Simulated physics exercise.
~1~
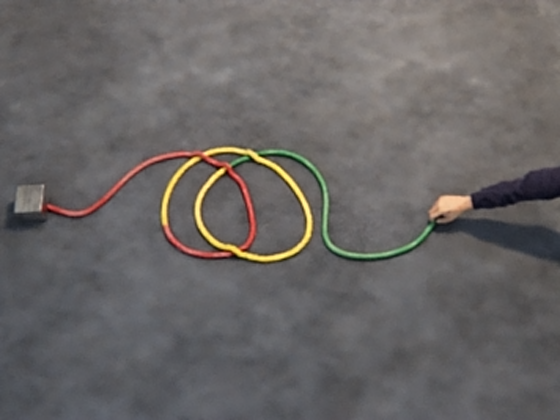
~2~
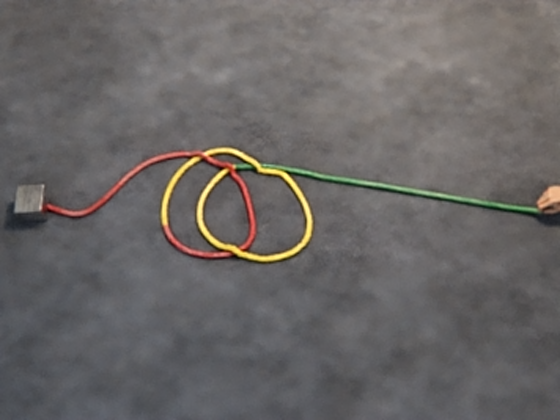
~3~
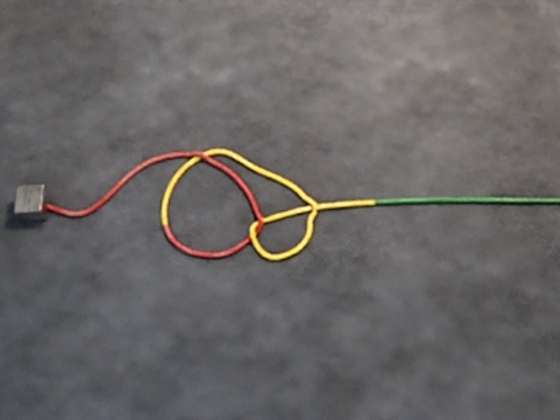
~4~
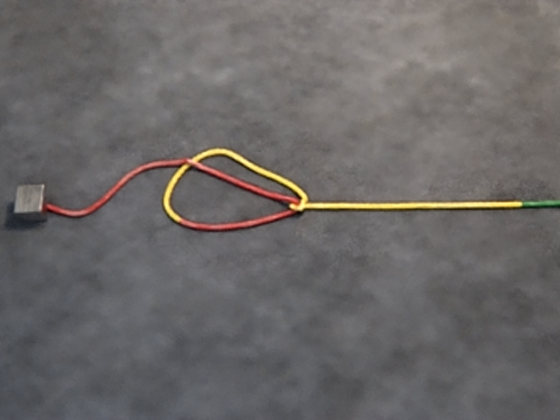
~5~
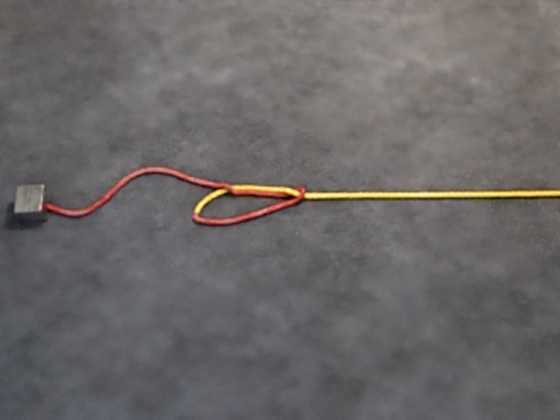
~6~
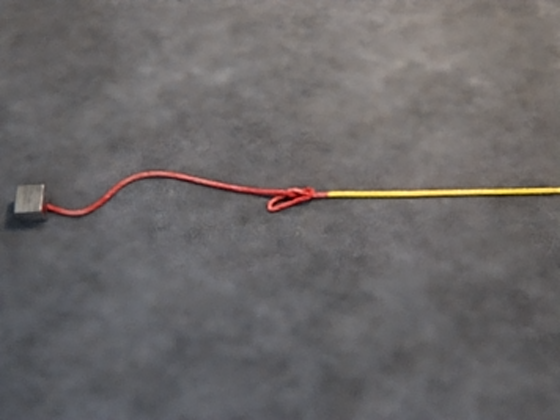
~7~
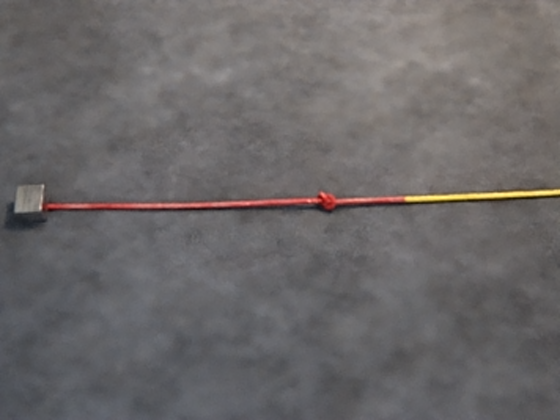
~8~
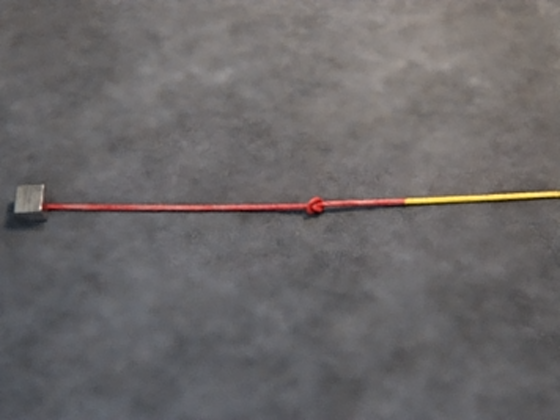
A hand pulled the green end of a looped red, yellow and green rope to the right, out of view, while the left end stayed fixed to a small block. The loops shrank and tightened into a small red knot in the straight, taut rope.
